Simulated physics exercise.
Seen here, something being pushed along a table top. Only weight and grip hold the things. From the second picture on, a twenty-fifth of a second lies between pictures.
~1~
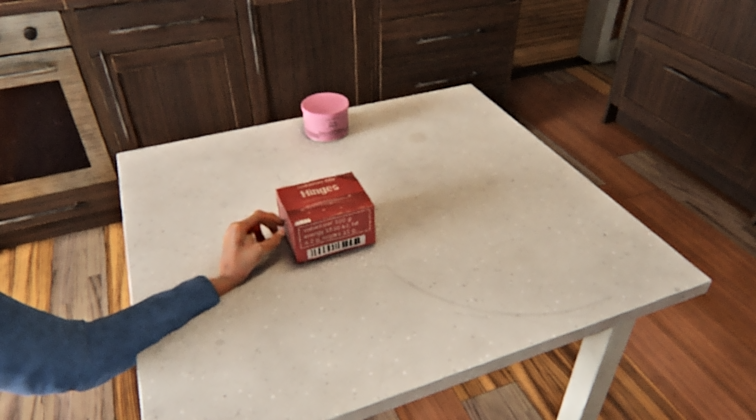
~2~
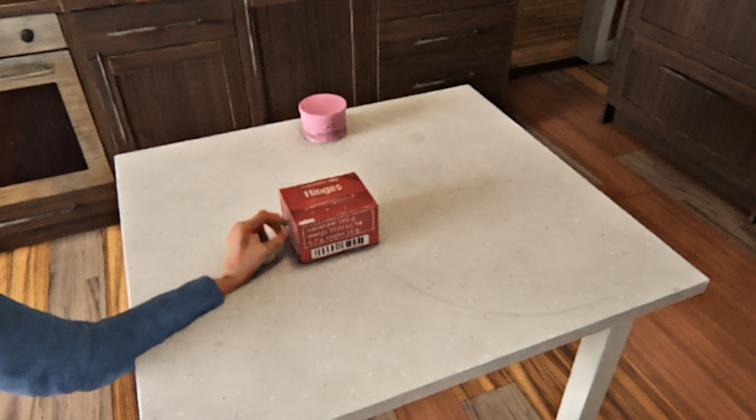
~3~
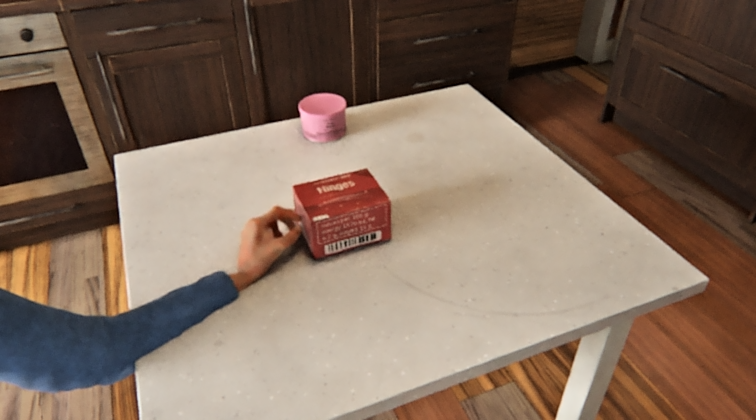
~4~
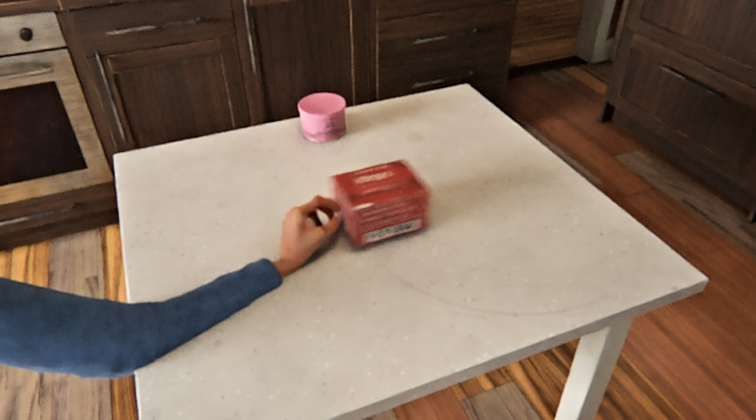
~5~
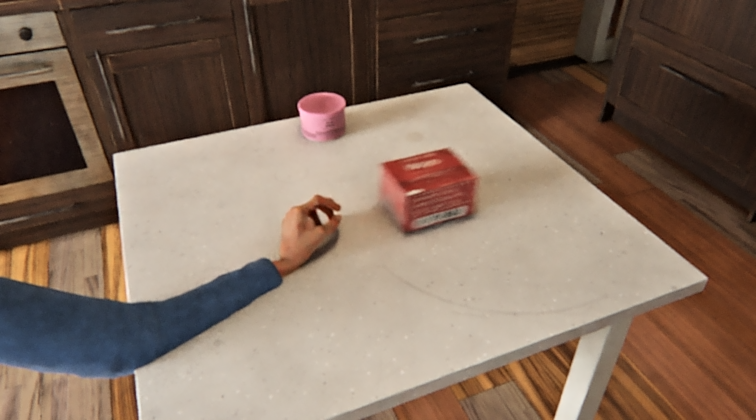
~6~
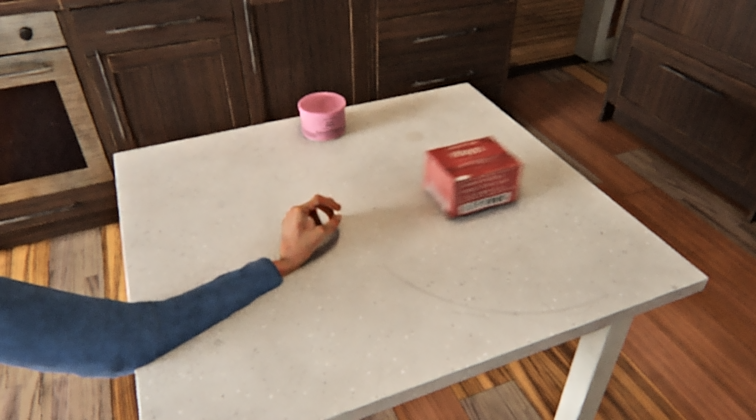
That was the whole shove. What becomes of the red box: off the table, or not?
The red box goes over the edge.
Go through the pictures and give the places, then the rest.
In the first picture, under the hand; red box (326, 216).
In the second picture, under the hand; red box (329, 216).
In the third picture, under the hand; red box (342, 212).
In the fourth picture, red box (380, 202).
In the fifth picture, red box (427, 188) shifted about its own width.
In the sixth picture, red box (471, 176) shifted about its own width.
Then, 0.10 s on from there, red box shifted well along near (566, 153).
Then, 0.30 s on from there, red box now off the table.
Then, 0.40 s on from there, things are still on the move.
Then, 0.60 s on from there, as before.
In the end, off the table, red box.
